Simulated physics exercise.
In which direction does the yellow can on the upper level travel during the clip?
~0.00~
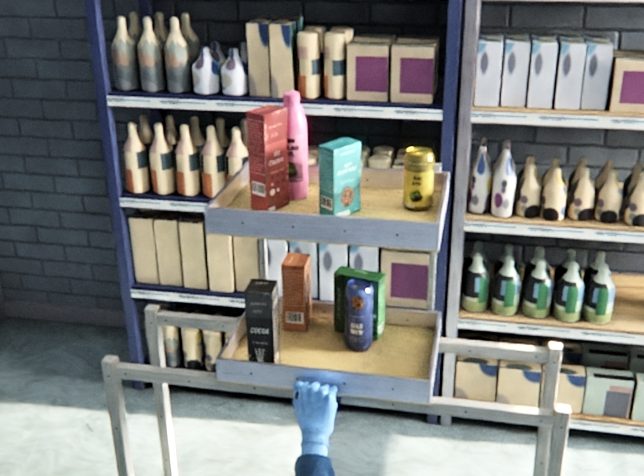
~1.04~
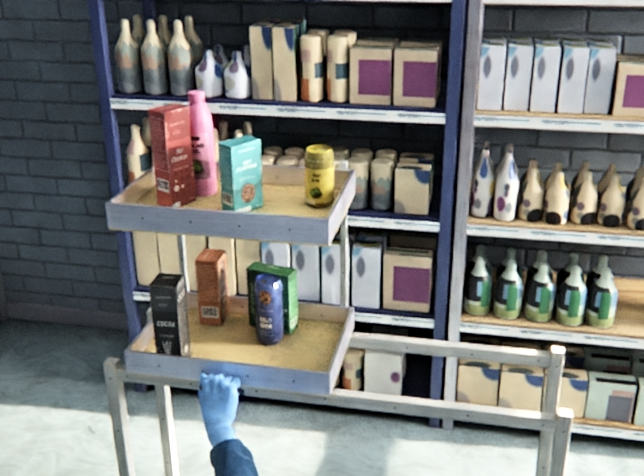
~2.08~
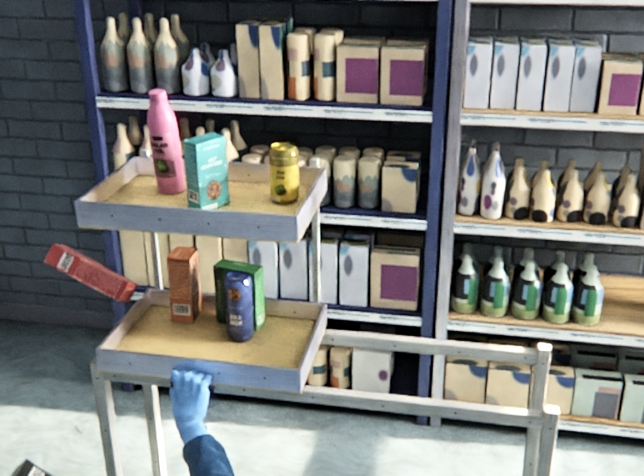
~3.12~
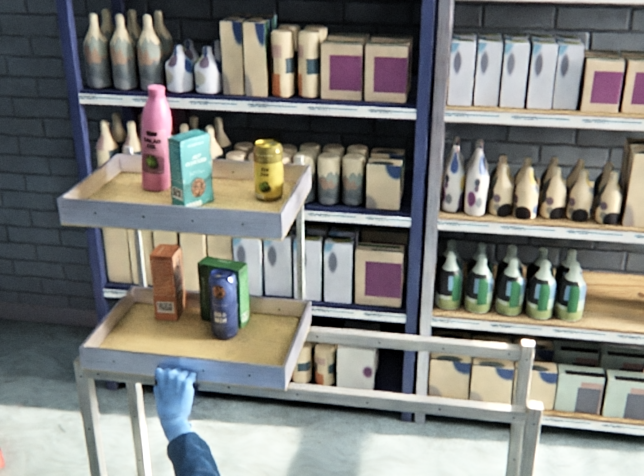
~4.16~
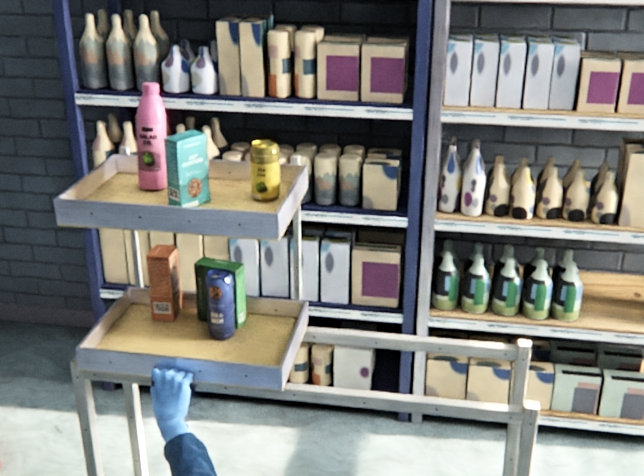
The yellow can moves to the left, carried along upright on the sliding tray.
